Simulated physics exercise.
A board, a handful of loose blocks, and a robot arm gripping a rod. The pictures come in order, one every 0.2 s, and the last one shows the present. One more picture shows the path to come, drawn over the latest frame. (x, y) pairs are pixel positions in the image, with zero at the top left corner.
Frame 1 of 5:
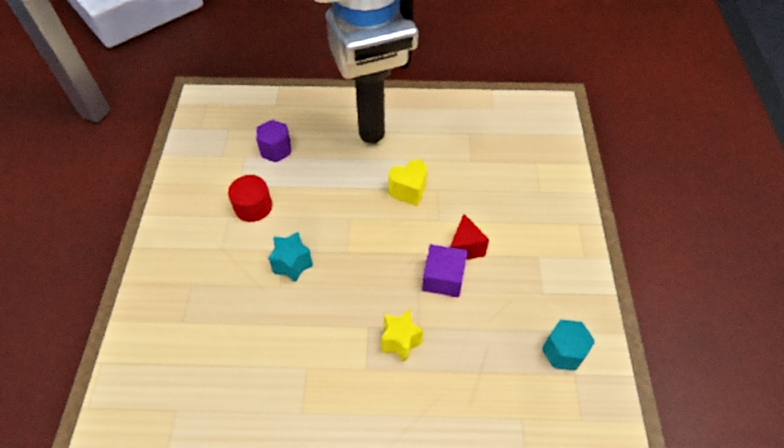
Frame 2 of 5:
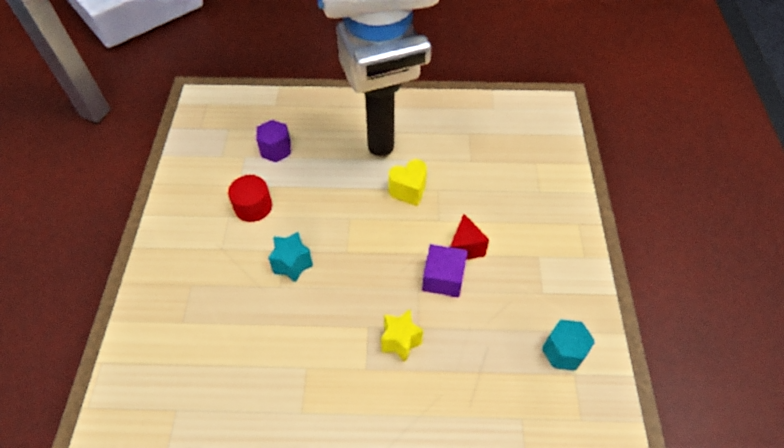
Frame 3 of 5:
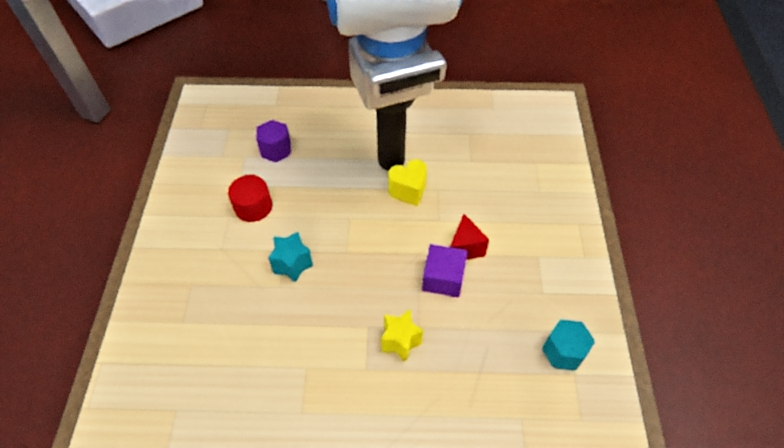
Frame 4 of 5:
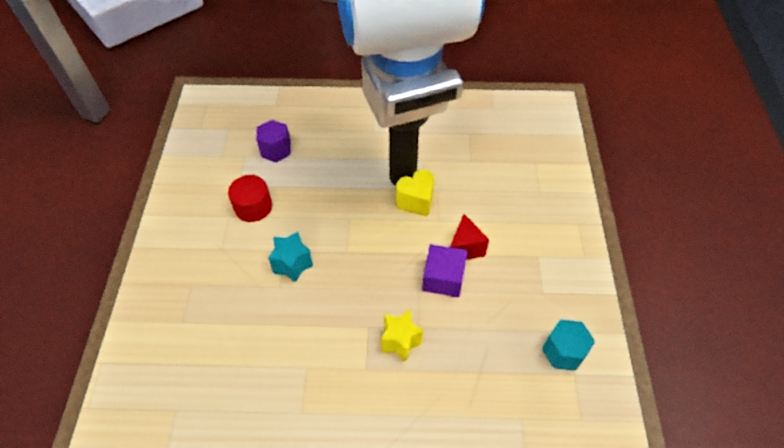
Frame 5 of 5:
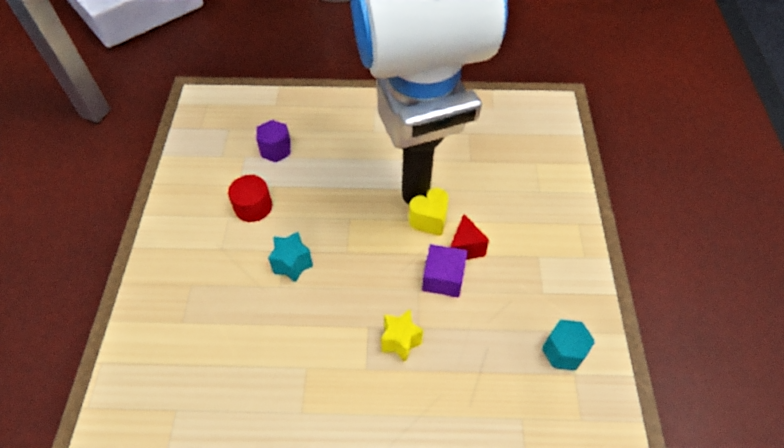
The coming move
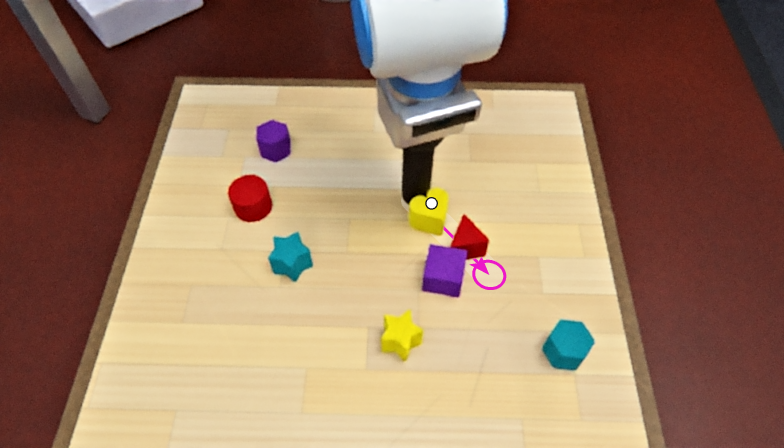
On a light wooden board scattered with coloured blocks, a robot arm moves a black rod down and slightly right to the yellow heart, then pushes the heart a short way toward the red triangular piece and purple block.
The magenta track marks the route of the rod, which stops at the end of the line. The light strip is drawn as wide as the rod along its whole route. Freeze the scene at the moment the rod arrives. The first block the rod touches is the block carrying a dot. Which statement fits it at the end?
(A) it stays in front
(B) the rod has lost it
Letter A.
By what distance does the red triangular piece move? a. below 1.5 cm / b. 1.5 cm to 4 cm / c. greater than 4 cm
That would be c.
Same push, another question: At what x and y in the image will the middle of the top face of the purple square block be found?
That would be at about pixel (446, 281).
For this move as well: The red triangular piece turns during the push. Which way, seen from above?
Its rotation is counterclockwise.
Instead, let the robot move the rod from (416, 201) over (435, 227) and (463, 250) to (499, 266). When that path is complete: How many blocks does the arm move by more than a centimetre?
It will shift three or more blocks.
The line goes from (416, 201) directly to (489, 275); the dot is on the yellow heart block.
The first path, step by step. One third of the way, rod (441, 220); yellow heart block (453, 231), turned 10° clockwise; red triangular piece (481, 237).
Two thirds of the way, rod (465, 244); yellow heart block (477, 257), turned 15° clockwise; purple square block (447, 276), turned 30° clockwise; red triangular piece (510, 255), turned 10° anticlockwise.
At the end, rod (491, 270); yellow heart block (496, 287), turned 30° clockwise; purple square block (446, 281), turned 45° clockwise; red triangular piece (523, 260), turned 35° anticlockwise.
